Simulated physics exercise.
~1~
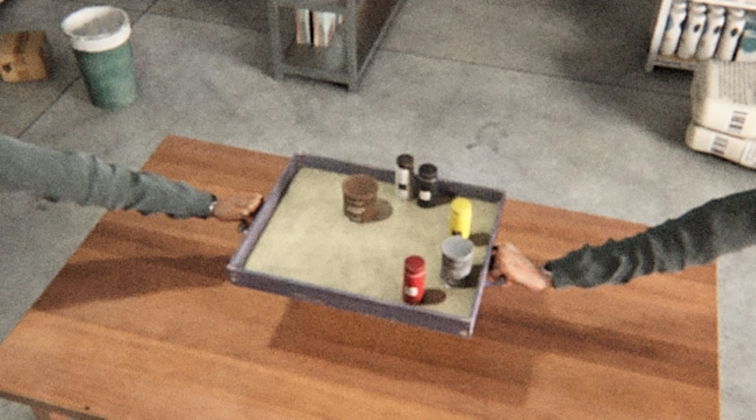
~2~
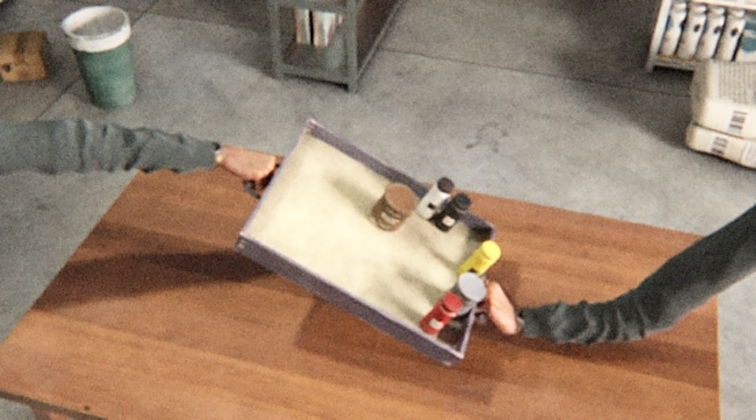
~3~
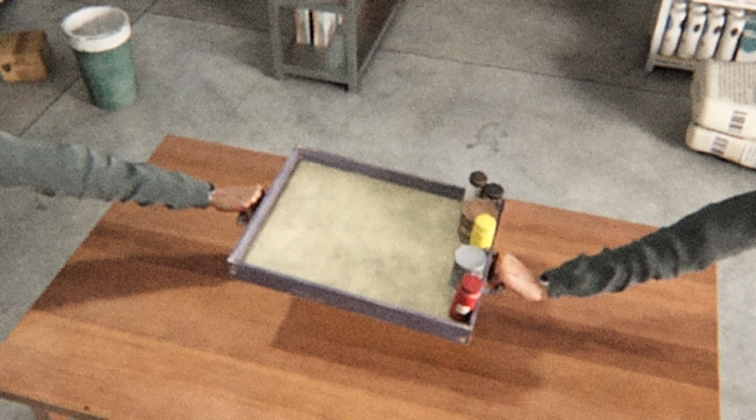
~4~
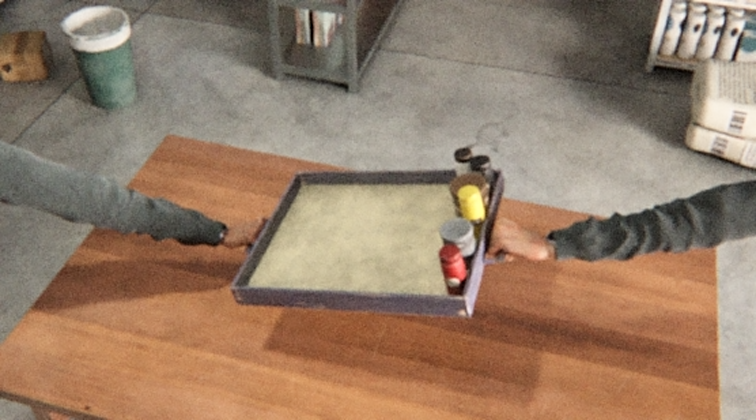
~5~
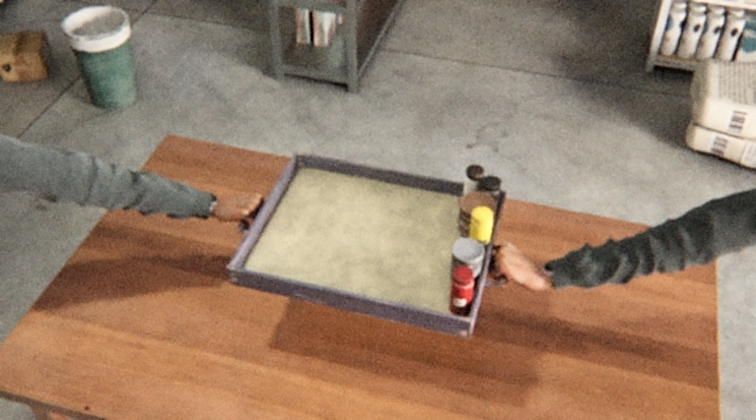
A shallow purple-grey tray, held level by two hands above a wooden table, carries a brown tin, a grey tin and four small shakers, one red, one yellow, one white and one black. The hands tip it steeply, right edge down, and the containers slide toward that side, some leaning. They then swing the tray back past level, so the left edge dips slightly, yet the group stays crowded along the right rim. Finally the tray returns to level, with the containers still upright by the right edge and the rest of its surface bare.
